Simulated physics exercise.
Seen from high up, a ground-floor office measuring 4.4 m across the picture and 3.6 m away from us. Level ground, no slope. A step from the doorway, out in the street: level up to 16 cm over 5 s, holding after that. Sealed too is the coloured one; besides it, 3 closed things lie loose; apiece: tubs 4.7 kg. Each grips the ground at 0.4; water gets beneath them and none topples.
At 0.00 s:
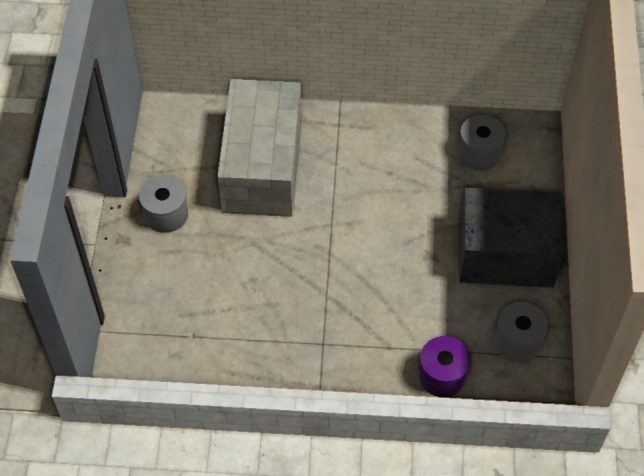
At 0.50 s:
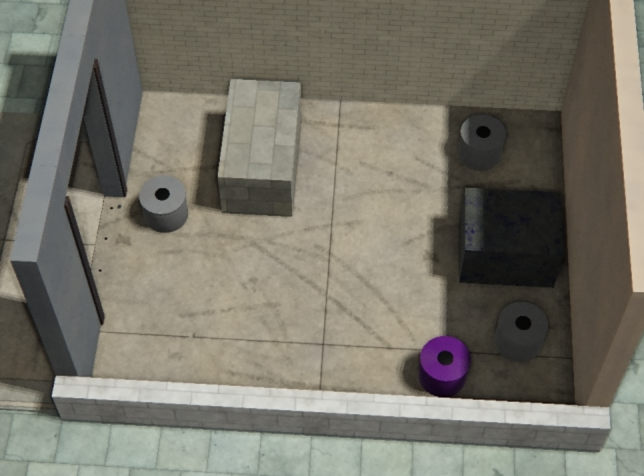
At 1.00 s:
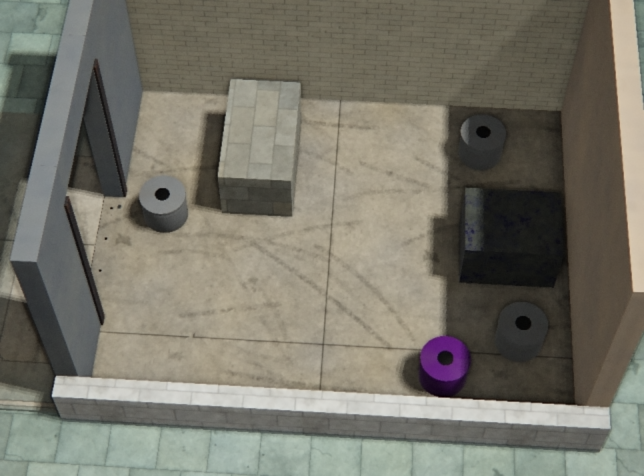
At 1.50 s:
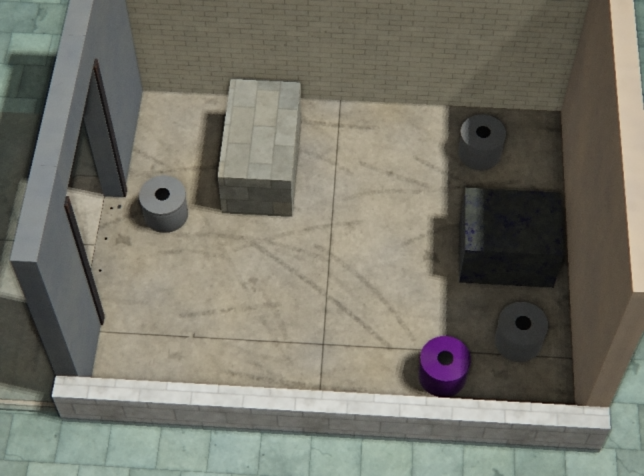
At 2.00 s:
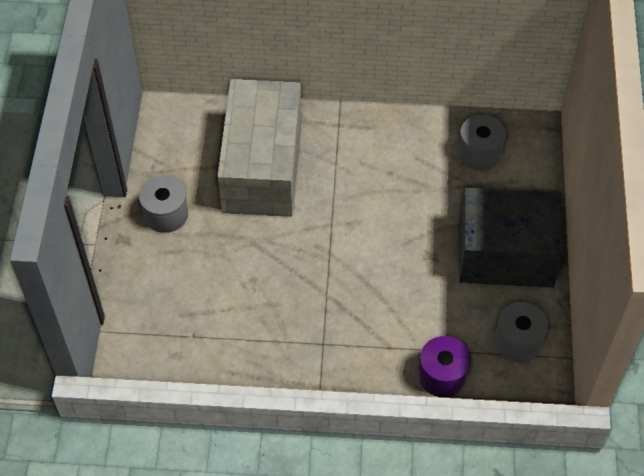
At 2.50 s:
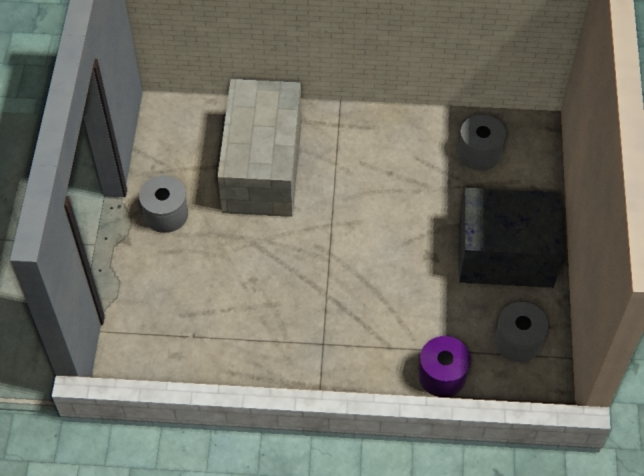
Greenish water covers the paving outside, then edges through the doorway; the tubs stay still.
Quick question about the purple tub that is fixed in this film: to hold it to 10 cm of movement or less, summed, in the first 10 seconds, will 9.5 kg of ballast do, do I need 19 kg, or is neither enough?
You need 19 kg.
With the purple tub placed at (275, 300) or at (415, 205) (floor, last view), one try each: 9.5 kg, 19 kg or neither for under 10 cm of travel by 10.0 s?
For the first start you need the heavier one; for the second the lighter one suffices.
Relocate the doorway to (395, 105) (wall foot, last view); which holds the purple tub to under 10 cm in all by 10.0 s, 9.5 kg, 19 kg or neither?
Moved there, the heavy choice alone works.
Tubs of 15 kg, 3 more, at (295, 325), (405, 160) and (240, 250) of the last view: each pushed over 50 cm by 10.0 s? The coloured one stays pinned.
Taking them in order, the first is inside the line, the second inside the line and the third beyond the line.
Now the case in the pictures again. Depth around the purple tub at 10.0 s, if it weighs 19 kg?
Something like 9 centimetres.
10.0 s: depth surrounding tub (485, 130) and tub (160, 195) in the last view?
3 and 6 cm.
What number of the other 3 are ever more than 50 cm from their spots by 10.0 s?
That comes to 2.
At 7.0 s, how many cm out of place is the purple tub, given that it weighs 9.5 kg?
Close to 0 centimetres.
After 3.5 s the purple tub would be 0 cm from its start with 9.5 kg and 0 cm from its start with 19 kg; 0 cm of water round it then.
After 4.5 s the purple tub would be 0 cm from its start with 9.5 kg and 0 cm from its start with 19 kg; 0 cm of water round it then.
After 7.0 s the purple tub would be 2 cm from its start with 9.5 kg and 0 cm from its start with 19 kg; 4 cm of water round it then.
After 10.0 s the purple tub would be 37 cm from its start with 9.5 kg and 0 cm from its start with 19 kg; 9 cm of water round it then.
